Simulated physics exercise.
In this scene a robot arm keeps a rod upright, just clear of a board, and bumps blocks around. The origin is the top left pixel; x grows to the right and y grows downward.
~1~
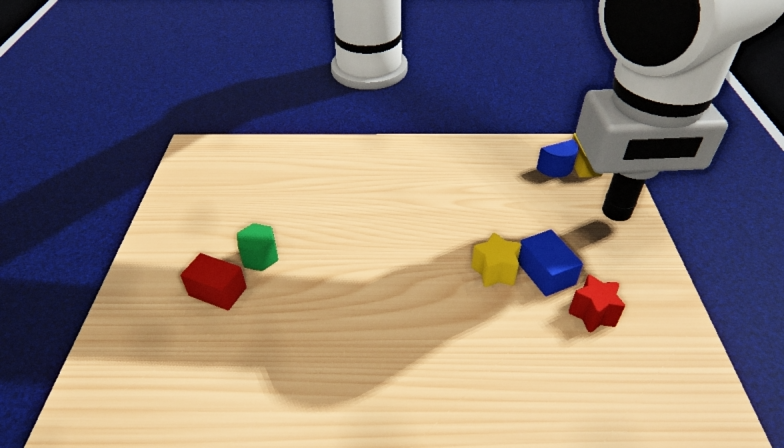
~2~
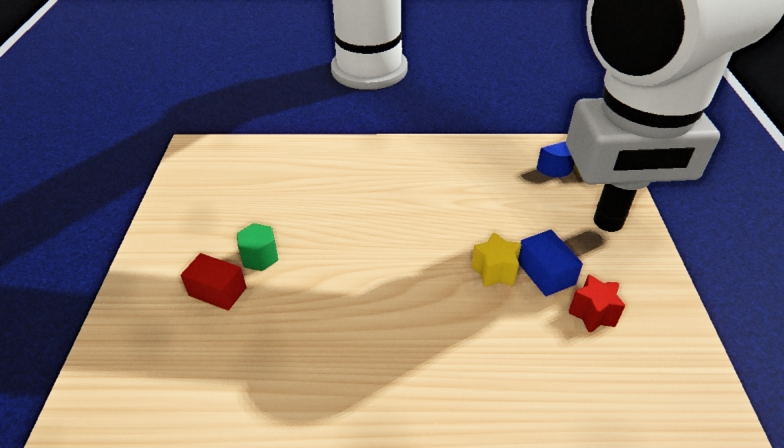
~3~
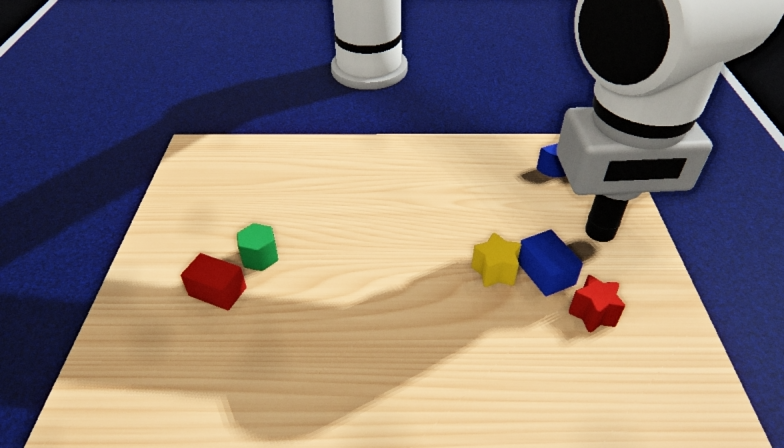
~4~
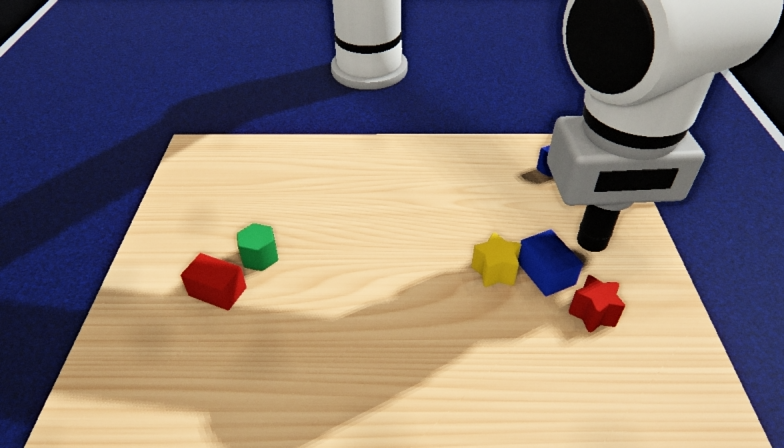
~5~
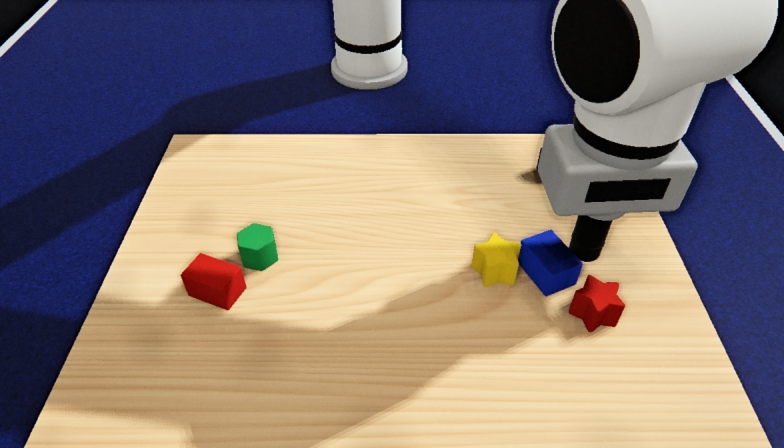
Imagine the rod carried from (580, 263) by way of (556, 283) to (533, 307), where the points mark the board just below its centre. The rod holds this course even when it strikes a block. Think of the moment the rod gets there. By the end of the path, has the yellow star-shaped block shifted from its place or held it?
It will be nudged away from its spot.
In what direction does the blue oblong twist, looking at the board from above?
Watching from overhead, you'd notice the blue oblong rotating clockwise.
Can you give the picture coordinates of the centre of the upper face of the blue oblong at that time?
Its top middle will sit at (506, 269).
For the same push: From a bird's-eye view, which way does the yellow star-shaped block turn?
From the top: Clockwise.
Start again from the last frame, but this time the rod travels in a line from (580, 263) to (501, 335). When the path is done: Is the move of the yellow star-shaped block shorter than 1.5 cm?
No, it doesn't check out.
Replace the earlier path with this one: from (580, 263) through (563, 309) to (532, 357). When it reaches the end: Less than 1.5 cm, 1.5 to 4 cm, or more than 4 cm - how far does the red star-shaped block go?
If I had to pick, the red star-shaped block travels from 1.5 to 4 cm here.
What follows on the original path. Halfway along, rod (559, 272); yellow star-shaped block (486, 248); blue oblong (526, 259), turned 40° clockwise.
At the end, rod (536, 296); yellow star-shaped block (474, 246), turned 25° clockwise; blue oblong (506, 269), turned 65° clockwise; red star-shaped block not moved.
